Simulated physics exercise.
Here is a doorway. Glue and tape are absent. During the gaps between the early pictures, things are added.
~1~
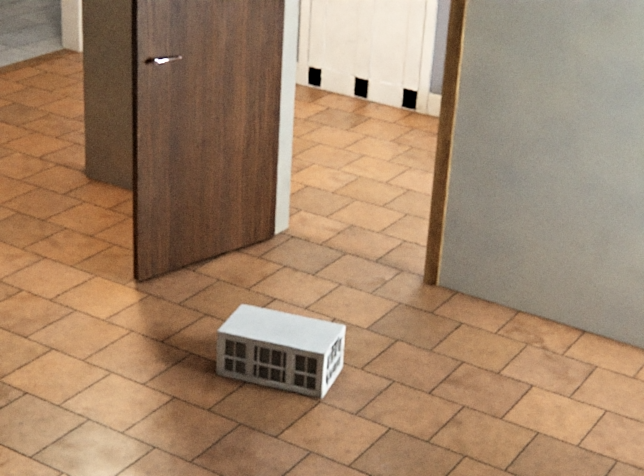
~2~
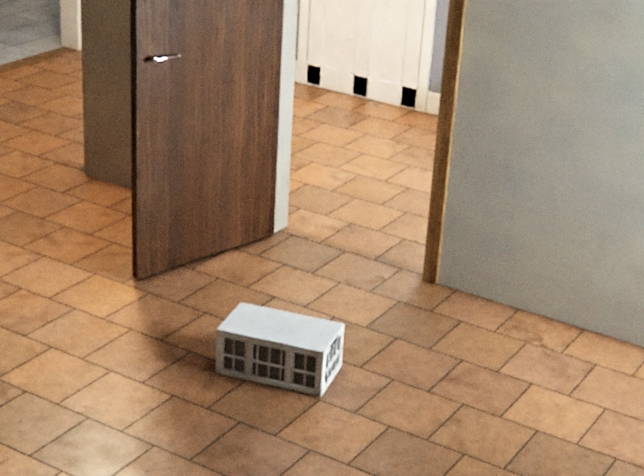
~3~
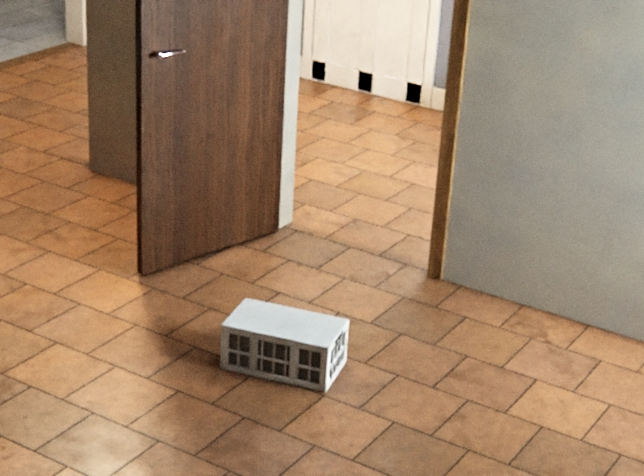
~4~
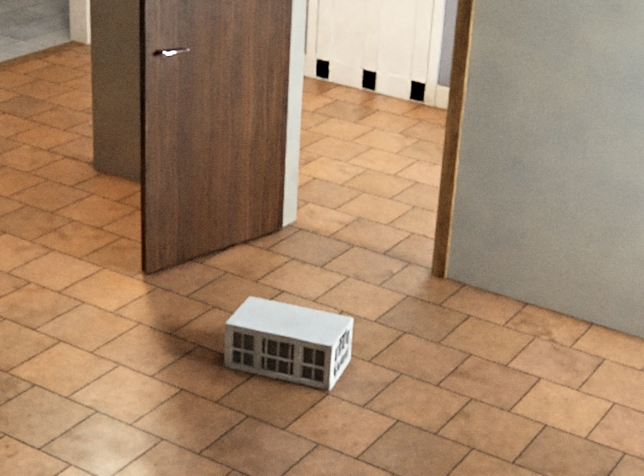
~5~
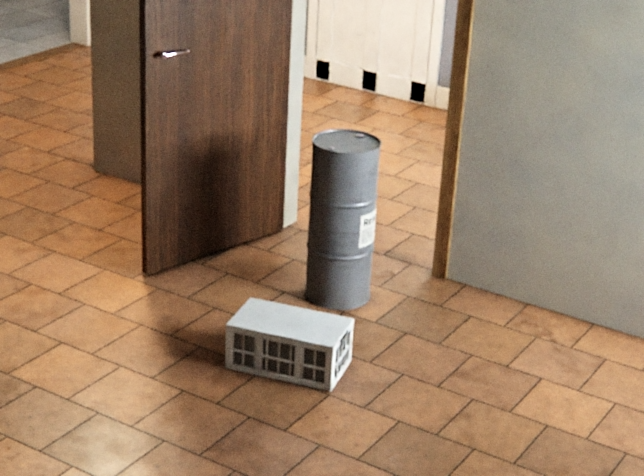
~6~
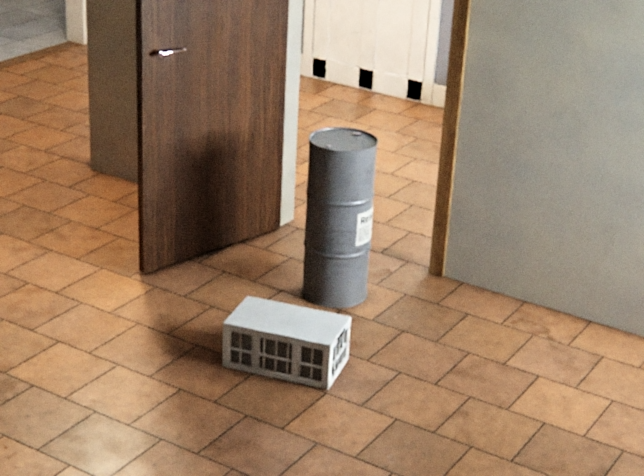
At the start, a brown door stands wide open on a tiled floor, with a white crate lying in front of the doorway. The view shifts very slightly while the door and crate stay still. Then a tall grey drum appears just behind the crate, and it stays still too.
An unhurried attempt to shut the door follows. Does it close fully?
The door will probably have its swing cut off.
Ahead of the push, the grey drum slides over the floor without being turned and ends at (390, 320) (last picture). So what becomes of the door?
After that, the door ends up flush.
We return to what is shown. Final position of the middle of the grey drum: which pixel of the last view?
Close to (348, 218) in the last picture.
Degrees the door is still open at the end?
About 45°.
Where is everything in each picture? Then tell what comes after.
The first picture shows door wide open and still; white crate (281, 350).
The second picture shows door wide open and still; white crate (280, 348).
The third picture shows door wide open and still; white crate (285, 344).
The fourth picture shows door wide open and still; white crate (289, 342).
The fifth picture shows door wide open and still; white crate (290, 343).
The sixth picture shows door wide open and still; grey drum (339, 218); white crate (287, 342).
Then, 0.50 s after the last picture, door 81° open.
Then, 0.80 s after the last picture, door 53° open.
At rest, door 46° open; both in place. Seen from the same camera at the end, grey drum near (348, 218).
